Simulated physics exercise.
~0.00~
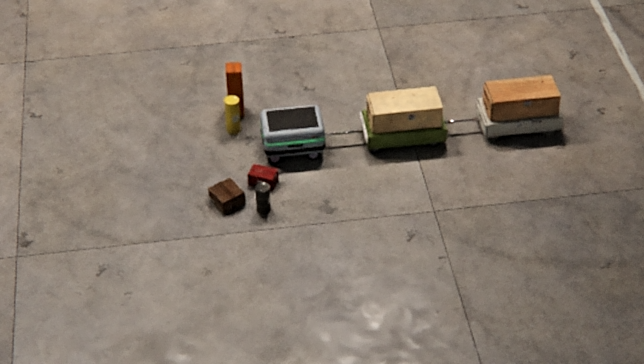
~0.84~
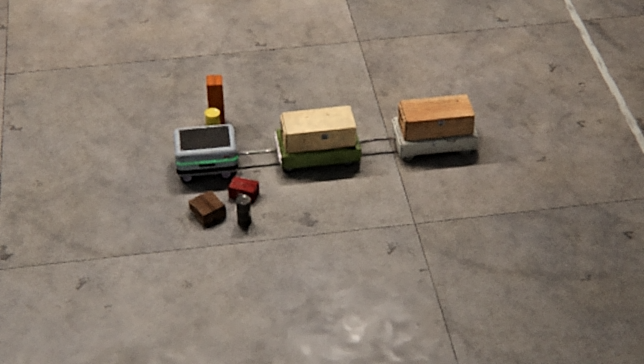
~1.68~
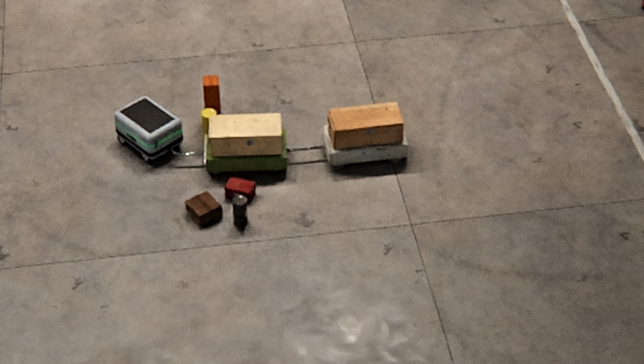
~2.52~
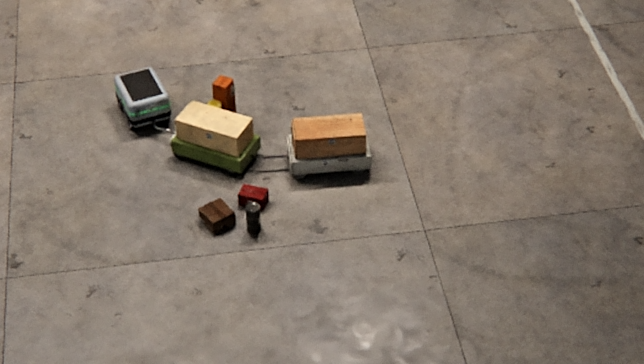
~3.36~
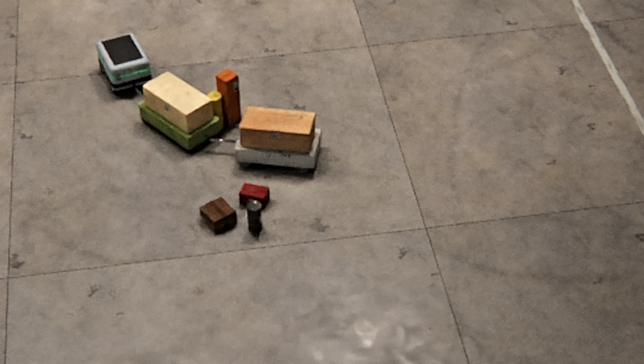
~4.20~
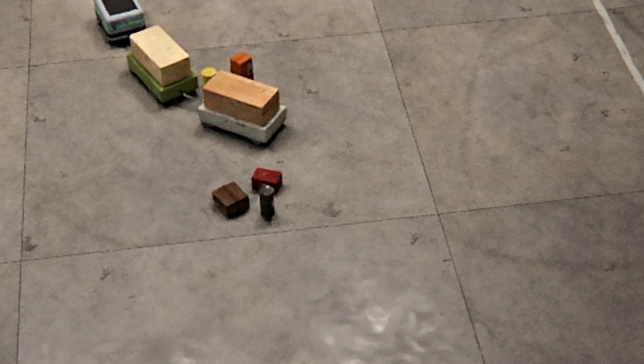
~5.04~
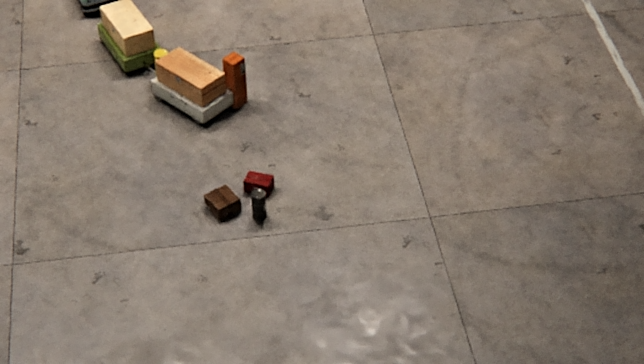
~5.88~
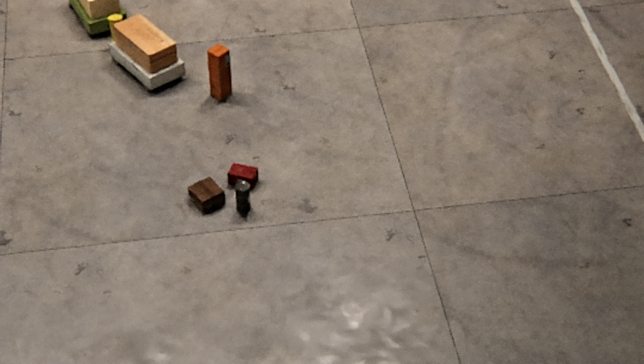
A small tug pulls two carts left, then up, shoving the yellow canister along the floor.
